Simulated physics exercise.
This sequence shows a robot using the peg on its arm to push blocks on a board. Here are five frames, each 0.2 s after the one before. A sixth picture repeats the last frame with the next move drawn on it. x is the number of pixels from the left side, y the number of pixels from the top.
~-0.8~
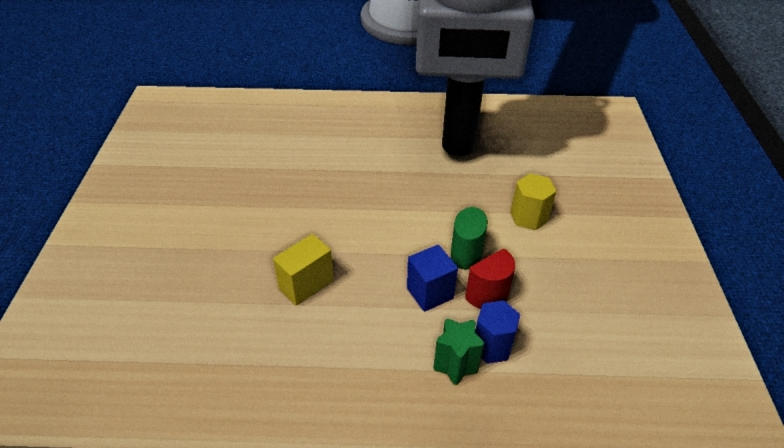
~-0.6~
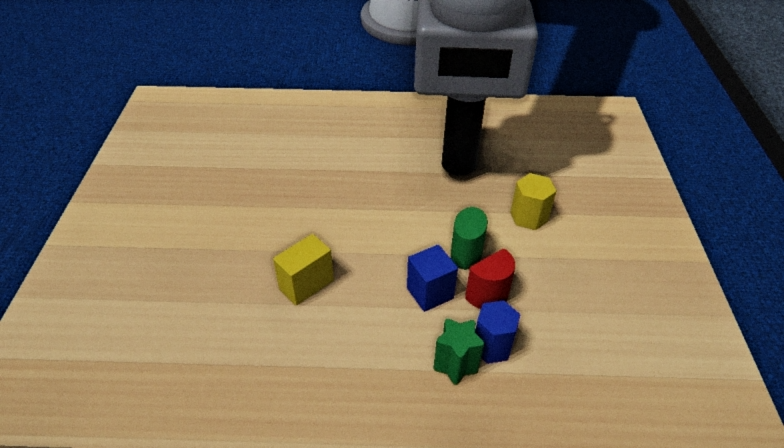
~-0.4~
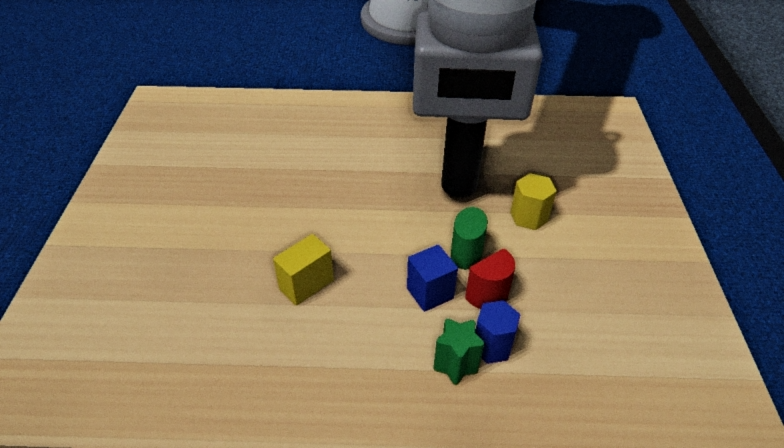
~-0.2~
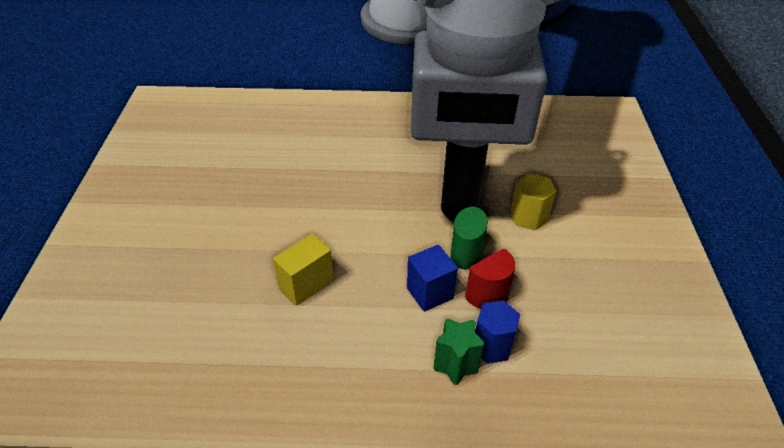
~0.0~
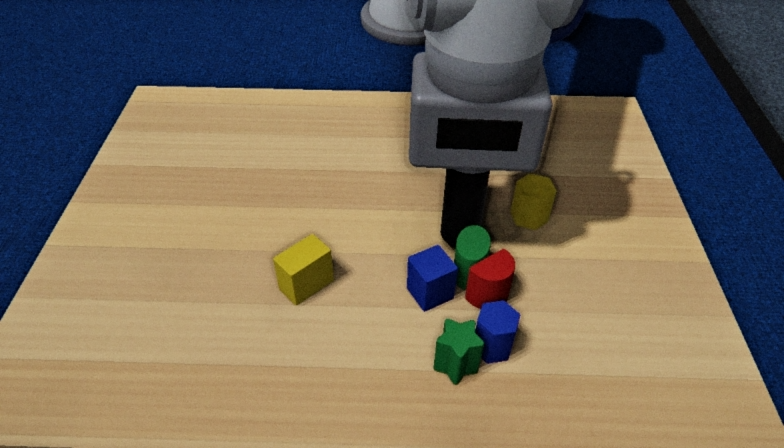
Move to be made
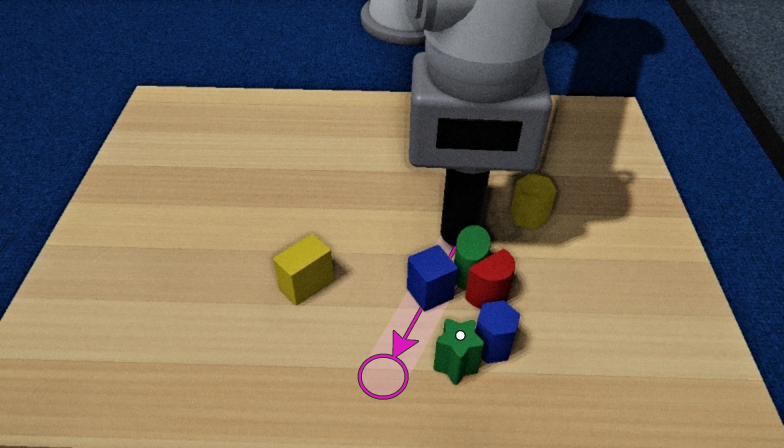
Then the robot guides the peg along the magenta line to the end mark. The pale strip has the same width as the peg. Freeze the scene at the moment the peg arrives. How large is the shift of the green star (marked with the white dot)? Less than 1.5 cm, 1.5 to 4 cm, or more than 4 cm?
Moves under 1.5 cm.
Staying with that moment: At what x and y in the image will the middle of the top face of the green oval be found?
So, by the moment the path ends, you'll find the top centre of the green oval at (469, 293).
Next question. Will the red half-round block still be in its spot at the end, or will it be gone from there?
It travels a centimetre or more.
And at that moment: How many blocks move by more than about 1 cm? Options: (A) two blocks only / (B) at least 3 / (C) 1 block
The answer is B.
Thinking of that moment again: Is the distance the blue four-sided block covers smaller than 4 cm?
My answer is no.
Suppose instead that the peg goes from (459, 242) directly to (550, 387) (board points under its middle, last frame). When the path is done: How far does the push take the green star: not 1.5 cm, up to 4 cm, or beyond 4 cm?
It's set to move under 1.5 cm.
Drawn move, from (459, 242) directly to (383, 376); the dot is on the green star.
The first path, step by step. One third of the way, peg (437, 273); blue four-sided block (419, 283); green oval (472, 279), turned 50° anticlockwise; red half-round block (508, 278), turned 55° anticlockwise.
Two thirds of the way, peg (411, 319); blue four-sided block (387, 334), turned 15° clockwise; green oval (469, 293), turned 105° anticlockwise; red half-round block (508, 279), turned 55° anticlockwise.
At the end, peg (383, 368); blue four-sided block (349, 386), turned 25° clockwise; green star still; green oval (469, 293), turned 105° anticlockwise; red half-round block (508, 279), turned 55° anticlockwise.
